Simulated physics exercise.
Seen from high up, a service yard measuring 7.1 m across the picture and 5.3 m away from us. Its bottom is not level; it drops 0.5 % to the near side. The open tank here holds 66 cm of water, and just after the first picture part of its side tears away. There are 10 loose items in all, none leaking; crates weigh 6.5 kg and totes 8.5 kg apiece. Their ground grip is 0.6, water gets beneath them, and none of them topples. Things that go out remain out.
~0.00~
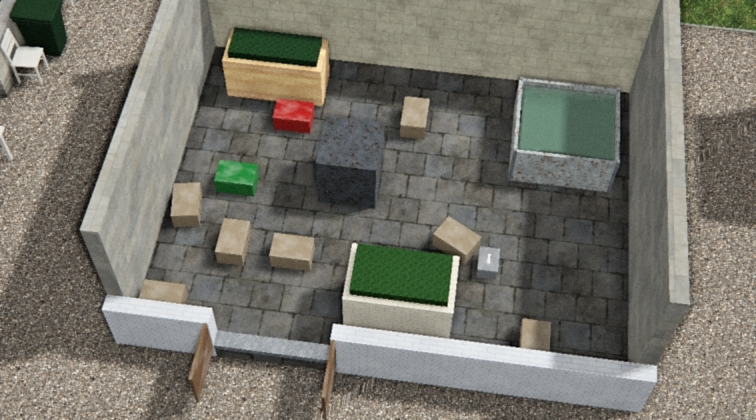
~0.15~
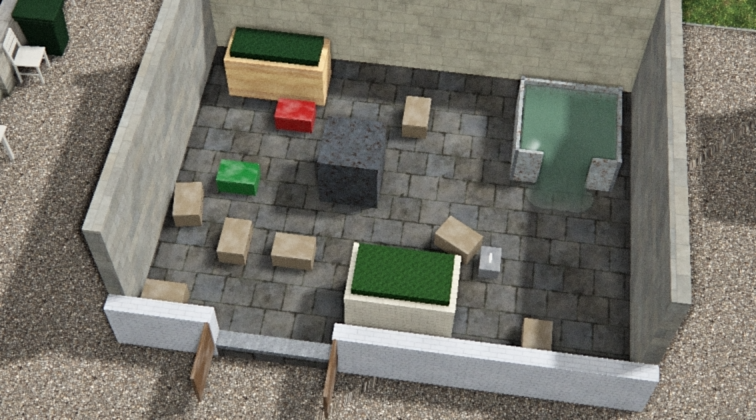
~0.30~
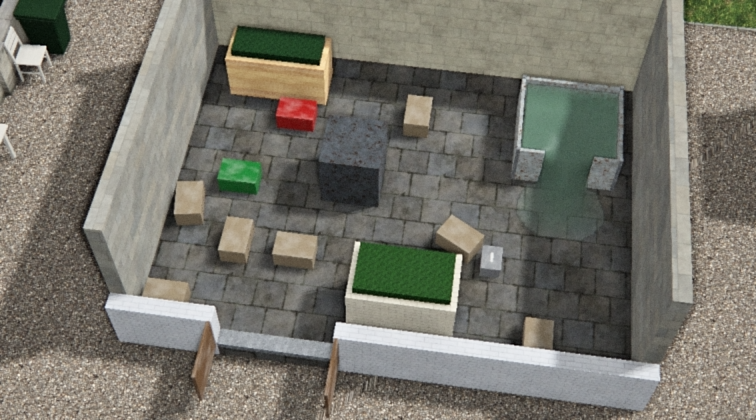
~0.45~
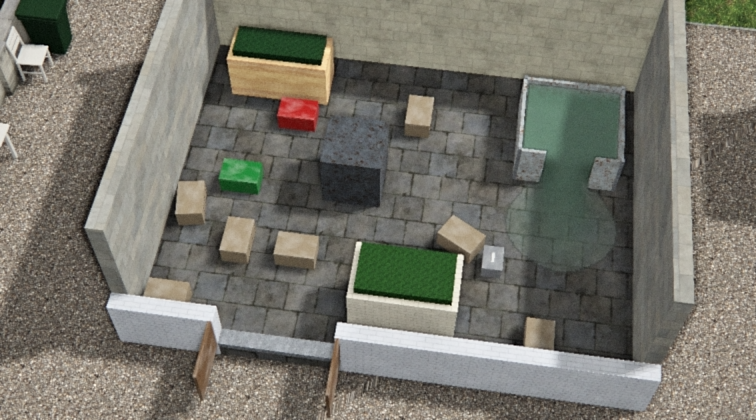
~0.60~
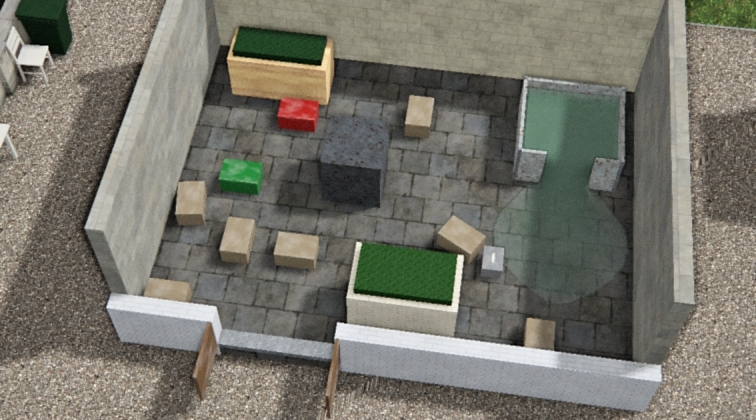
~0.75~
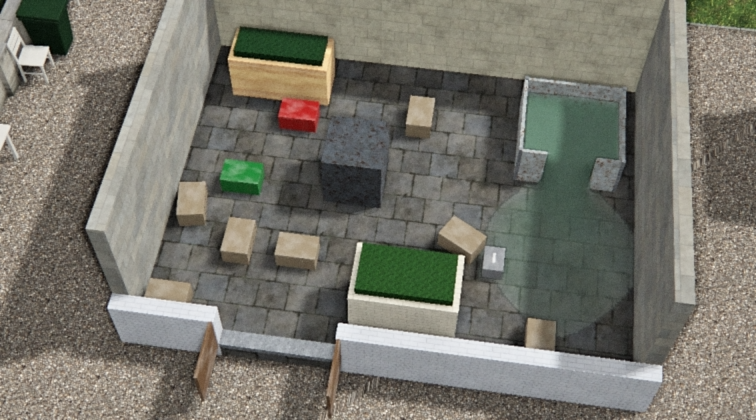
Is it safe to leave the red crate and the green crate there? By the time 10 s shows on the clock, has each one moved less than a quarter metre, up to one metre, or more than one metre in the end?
In the end the red crate has moved less than a quarter metre; the green crate has moved less than a quarter metre.
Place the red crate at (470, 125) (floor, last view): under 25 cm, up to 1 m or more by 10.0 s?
What happens is that it drifts a modest way.
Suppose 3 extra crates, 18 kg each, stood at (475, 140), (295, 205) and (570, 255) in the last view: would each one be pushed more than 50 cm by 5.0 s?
So that's within the threshold, within the threshold and beyond the threshold, in that sequence.
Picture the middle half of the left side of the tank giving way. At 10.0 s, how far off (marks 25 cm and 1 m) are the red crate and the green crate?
Note: Red crate swept well away, green crate swept well away.
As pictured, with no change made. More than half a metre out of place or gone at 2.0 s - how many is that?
I count 2 of them.
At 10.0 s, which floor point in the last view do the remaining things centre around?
I'd say about (301, 226) in the last view.
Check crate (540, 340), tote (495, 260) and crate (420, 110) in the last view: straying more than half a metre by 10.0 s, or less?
Results in listed order: Exceeds / exceeds / falls short.
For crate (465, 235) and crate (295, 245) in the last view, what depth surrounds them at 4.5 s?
About 6 and 2 cm.
After 2.0 s the red crate is near (299, 109), 0.0 m from its start, aground; the green crate is near (241, 171), 0.0 m from its start, aground; 0 of 10 are out; 2 afloat.
After 4.5 s the red crate is near (299, 109), 0.0 m from its start, aground; the green crate is near (241, 171), 0.0 m from its start, aground; 0 of 10 are out; 3 afloat.
After 7.0 s the red crate is near (299, 109), 0.0 m from its start, aground; the green crate is near (235, 168), 0.1 m from its start, aground; 0 of 10 are out; 5 afloat.
After 10.0 s the red crate is near (299, 109), 0.0 m from its start, aground; the green crate is near (235, 167), 0.1 m from its start, aground; 0 of 10 are out; 6 afloat.
